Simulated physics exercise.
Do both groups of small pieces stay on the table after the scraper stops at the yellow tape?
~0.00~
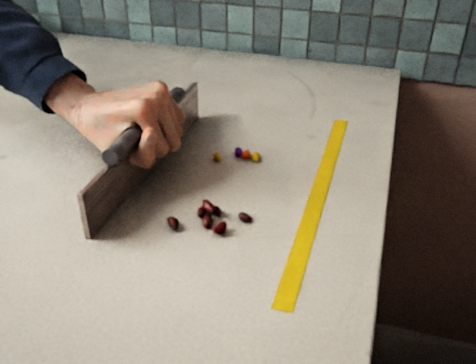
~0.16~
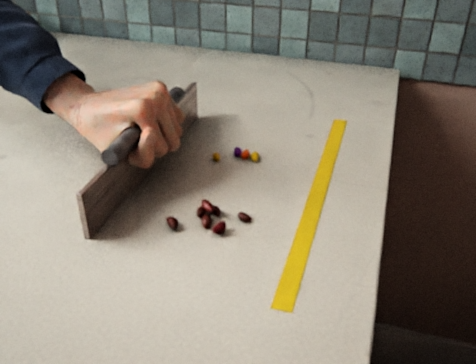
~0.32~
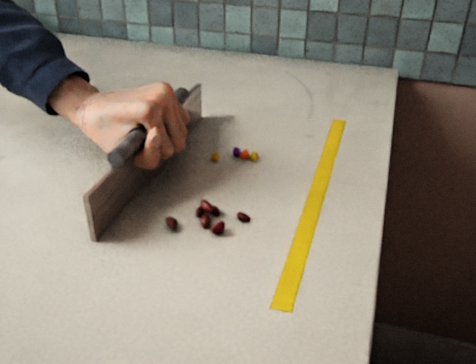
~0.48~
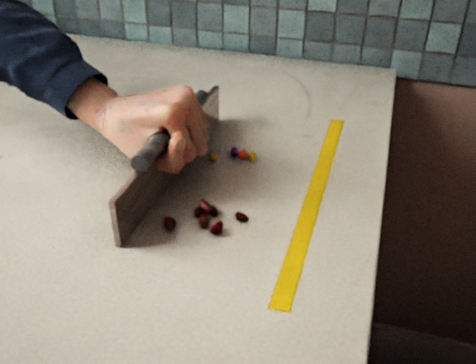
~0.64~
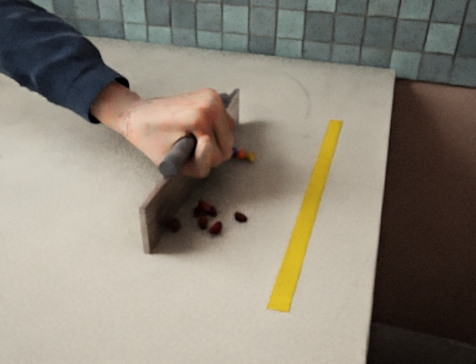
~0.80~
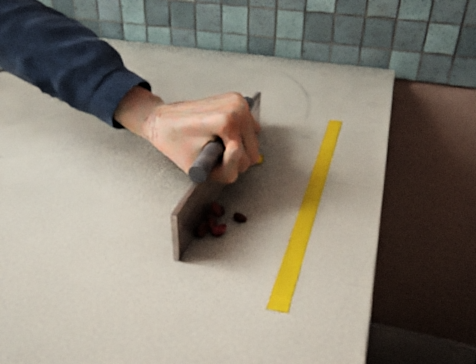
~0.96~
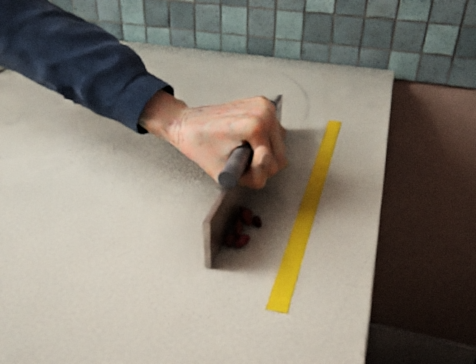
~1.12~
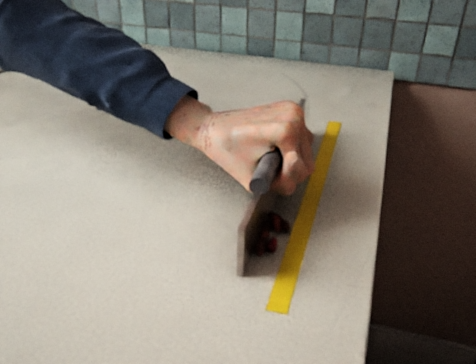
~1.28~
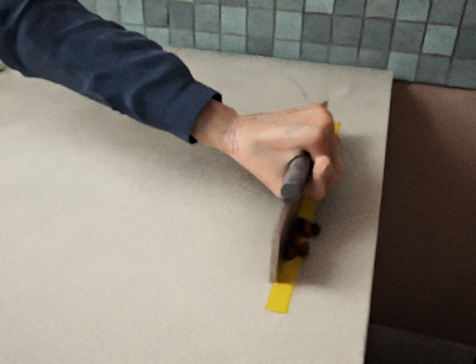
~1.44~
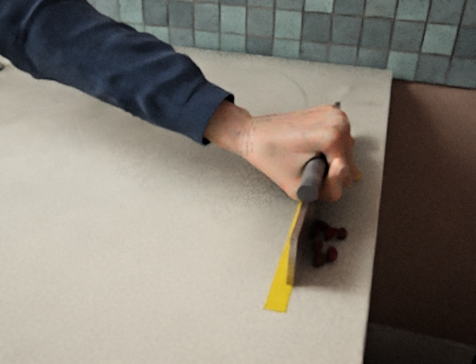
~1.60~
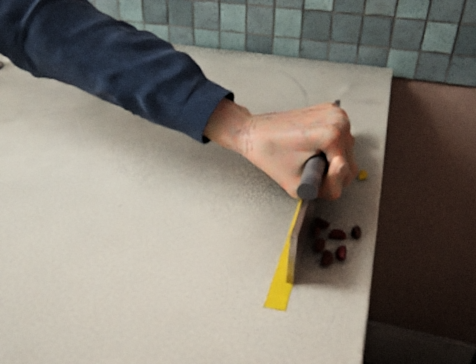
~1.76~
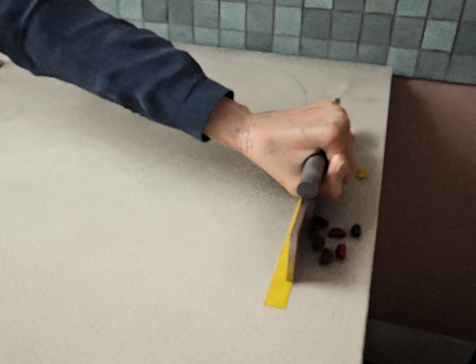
Yes, both groups stay on the table. The dark red pieces and the small colourful ones come to rest just past the scraper, short of the right edge.
